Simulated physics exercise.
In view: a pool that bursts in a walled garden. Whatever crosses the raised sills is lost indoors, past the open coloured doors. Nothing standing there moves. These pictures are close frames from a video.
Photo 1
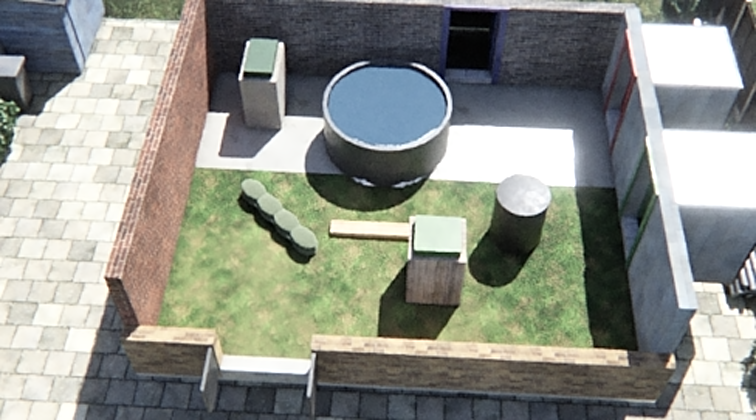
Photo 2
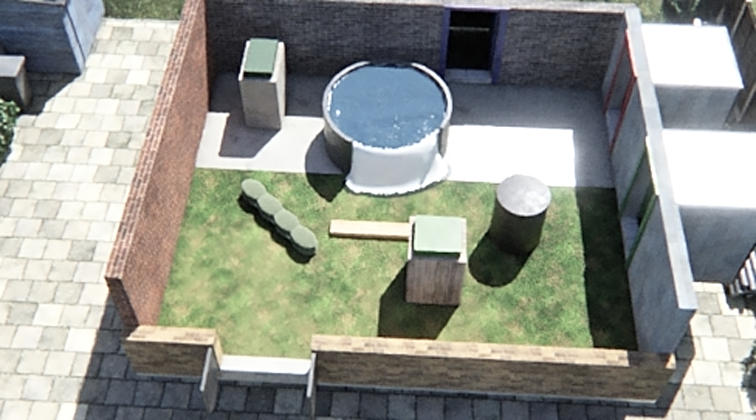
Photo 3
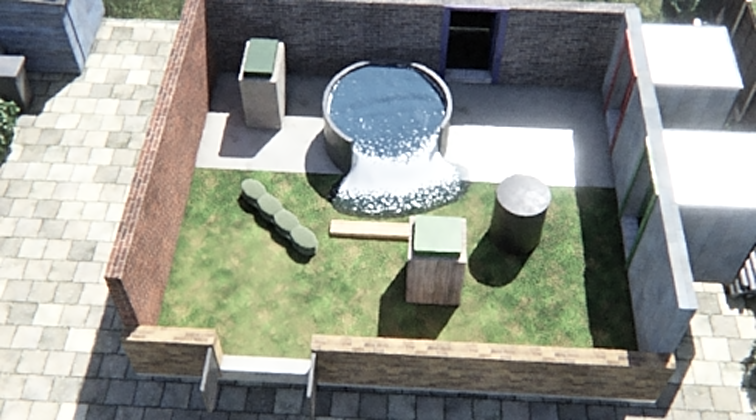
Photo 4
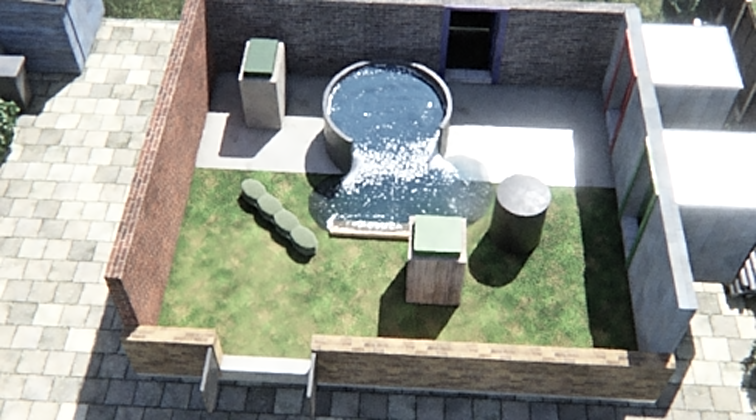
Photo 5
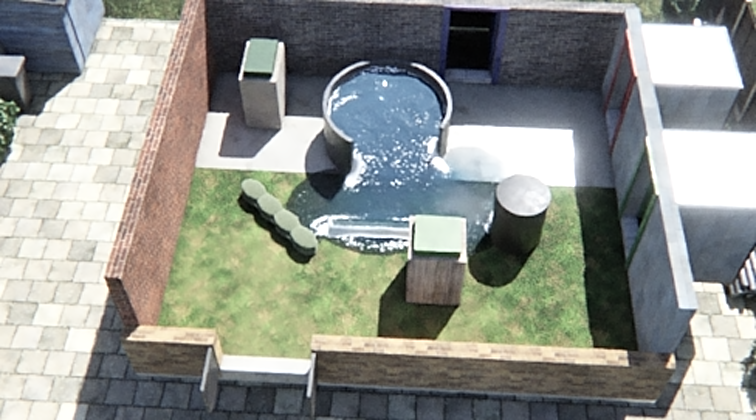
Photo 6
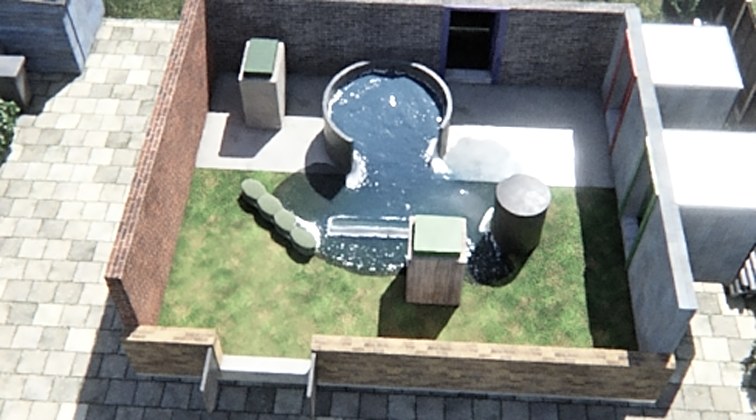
A round pool in a walled garden burst open at the front, and water gushed onto the grass, foaming at first, then spreading around the low beam, the square box and the round drum.
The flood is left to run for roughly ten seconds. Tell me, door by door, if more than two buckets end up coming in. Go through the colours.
Outcome: Blue door: Two buckets or fewer; green door: Two buckets or fewer; red door: Two buckets or fewer.
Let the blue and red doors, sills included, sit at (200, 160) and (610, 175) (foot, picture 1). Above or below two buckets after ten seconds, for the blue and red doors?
First the blue door, which stays on the safe side, then the red door, which stays on the safe side.
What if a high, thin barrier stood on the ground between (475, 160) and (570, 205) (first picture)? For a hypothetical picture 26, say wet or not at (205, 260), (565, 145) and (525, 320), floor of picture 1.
Untouched, untouched, soaked.
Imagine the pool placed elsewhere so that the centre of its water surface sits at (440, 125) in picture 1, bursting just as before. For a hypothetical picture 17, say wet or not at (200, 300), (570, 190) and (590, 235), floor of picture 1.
Spared, soaked, soaked.
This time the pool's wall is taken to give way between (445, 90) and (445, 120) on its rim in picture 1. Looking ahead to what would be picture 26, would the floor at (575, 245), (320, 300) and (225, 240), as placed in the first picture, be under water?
In turn: Swamped, untouched, untouched.
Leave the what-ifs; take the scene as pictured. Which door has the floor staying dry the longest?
It has to be the one in blue.
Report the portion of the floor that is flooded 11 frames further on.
That works out to some 55 in a hundred.
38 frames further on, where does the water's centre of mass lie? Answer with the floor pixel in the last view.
The water's centre sits above (445, 233).
A moment on, water covers 30 % of the floor; the blue door not reached, the green door not reached, the red door not reached.
Next, water covers 55 % of the floor; the blue door not reached, the green door not reached, the red door not reached.
Then, water covers 75 % of the floor; the blue door not reached, the green door wet at the sill, nothing in, the red door wet at the sill, nothing in.
Later, water covers 90 % of the floor; the blue door wet at the sill, nothing in, the green door wet at the sill, nothing in, the red door wet at the sill, nothing in.
In the end, water covers 95 % of the floor; the blue door wet at the sill, nothing in, the green door wet at the sill, nothing in, the red door wet at the sill, nothing in.
